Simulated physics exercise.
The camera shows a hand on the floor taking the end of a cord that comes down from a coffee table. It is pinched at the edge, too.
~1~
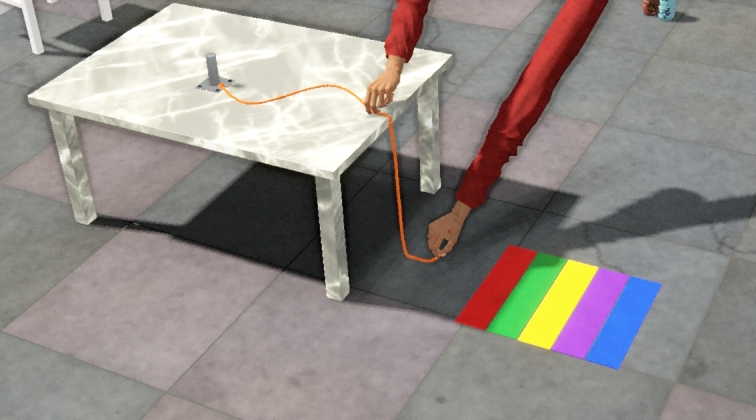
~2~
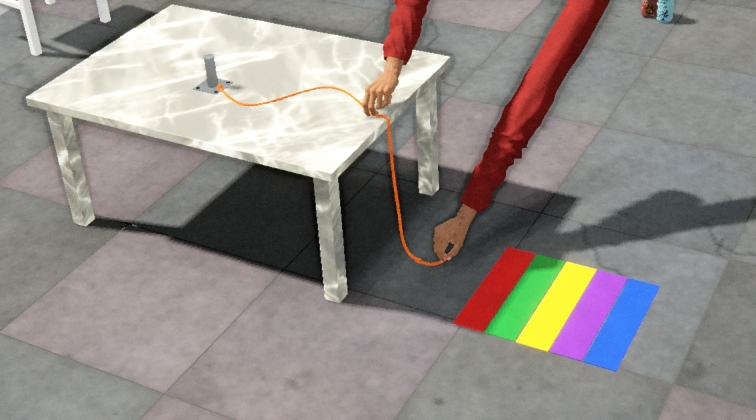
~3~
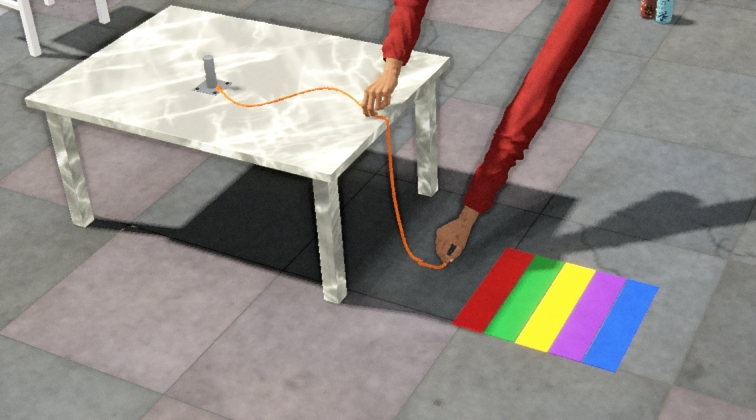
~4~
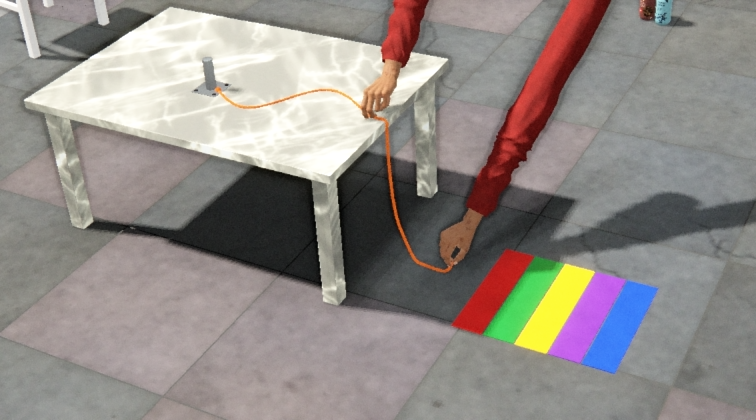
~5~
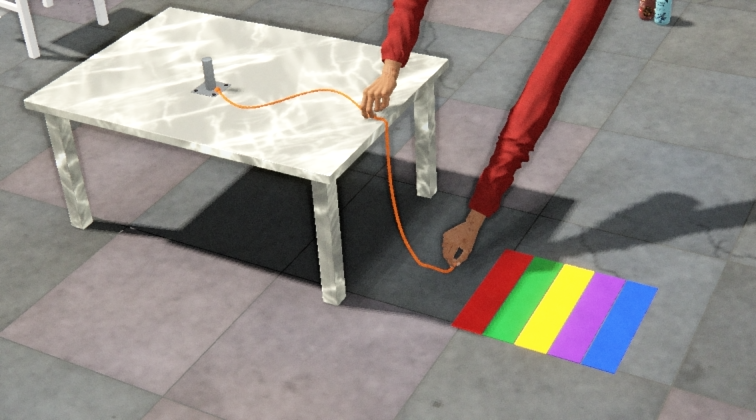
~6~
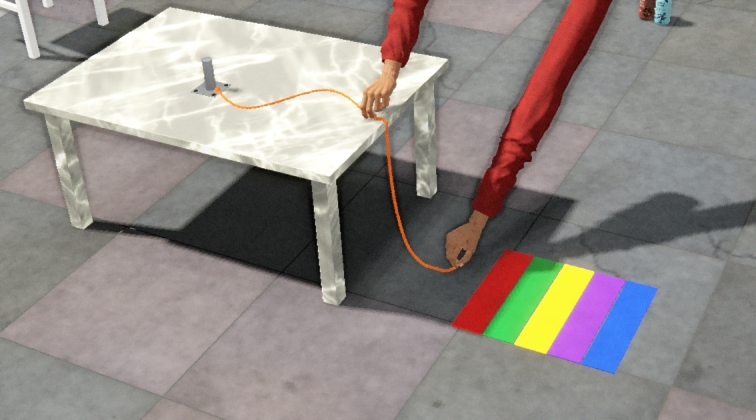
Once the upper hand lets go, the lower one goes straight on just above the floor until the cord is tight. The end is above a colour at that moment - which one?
The purple one.
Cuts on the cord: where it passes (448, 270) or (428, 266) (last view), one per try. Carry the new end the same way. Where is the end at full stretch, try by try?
Estimated pixels: (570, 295) then (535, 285).
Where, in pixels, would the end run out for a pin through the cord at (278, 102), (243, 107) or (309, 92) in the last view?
Near (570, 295), (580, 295) and (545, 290).
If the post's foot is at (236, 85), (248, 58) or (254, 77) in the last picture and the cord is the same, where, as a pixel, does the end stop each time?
The places come out near (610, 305), (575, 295) and (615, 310).
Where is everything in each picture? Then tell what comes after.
End (440, 255); red (480, 311); green (511, 320); yellow (543, 329); purple (576, 339); blue (610, 348), in the first frame.
End (446, 259); cord through (232, 99) (294, 94) (351, 96) (388, 125) (395, 188) (404, 244), in the second frame.
End (448, 261), in the third frame.
End (452, 263); cord through (231, 102) (293, 97) (349, 98) (387, 127) (392, 190) (408, 247), in the fourth frame.
End (455, 264), in the fifth frame.
End (458, 265); cord through (230, 102) (292, 97) (349, 98) (386, 127) (393, 191) (408, 247), in the sixth frame.
A little later, end near (539, 287); over green.
Next, end near (569, 295); over yellow.
When it is tight, end near (587, 300); over purple. The end stops over the purple strip.
